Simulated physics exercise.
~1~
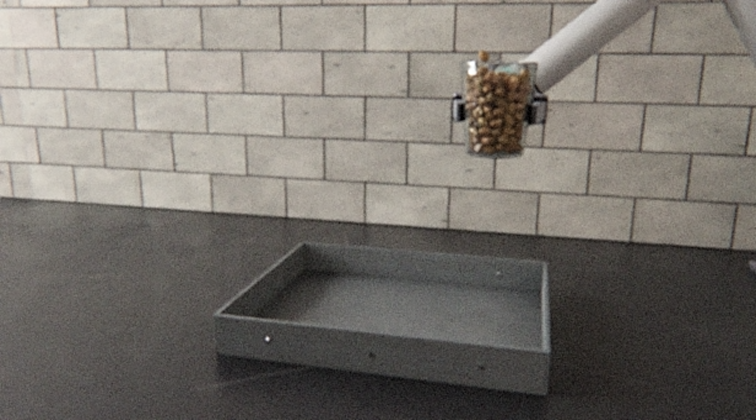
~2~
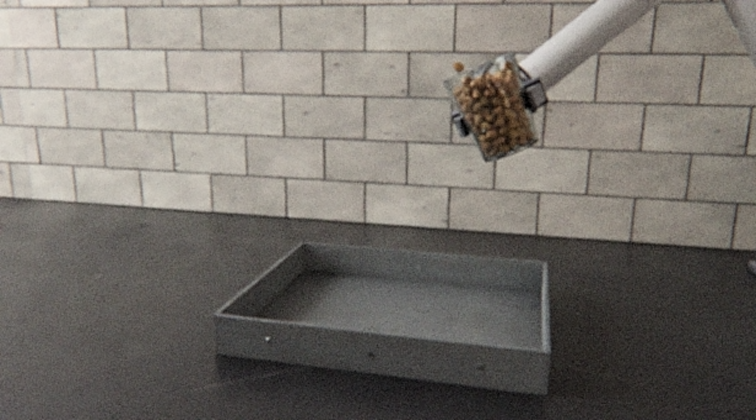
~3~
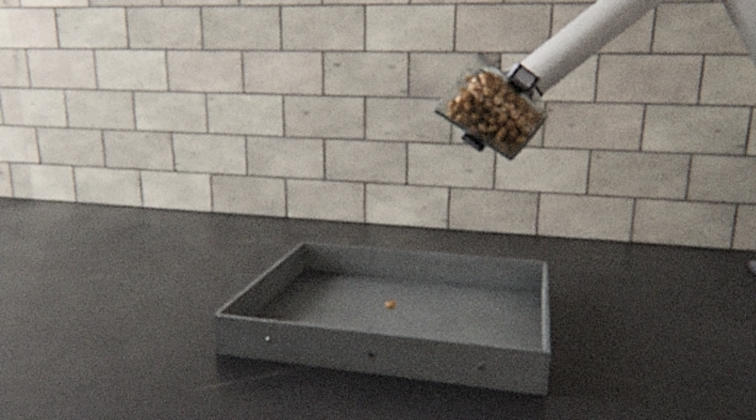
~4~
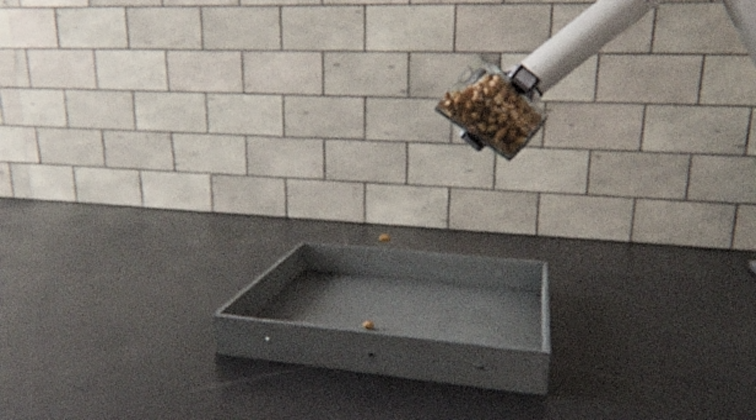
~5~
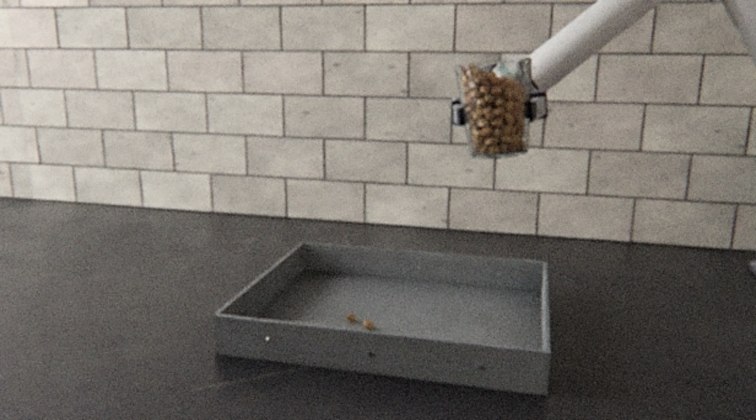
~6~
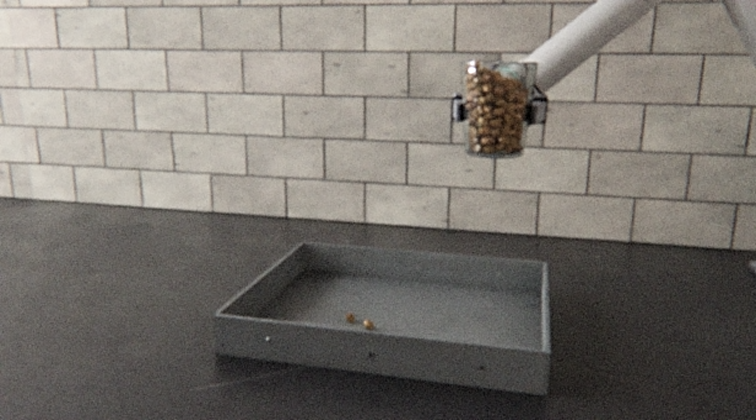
At first, a robot arm holds a clear beaker full of brown dried beans upright above a shallow grey tray on a dark table, with a pale brick wall behind. The arm tips the beaker to the left, and the beans shift toward its rim. As it leans further, a single bean lands in the tray, and another drops after it while the beaker stays tilted. The gripper then swings the beaker back upright. It ends held still, nearly full, with just two beans lying close together in the tray.
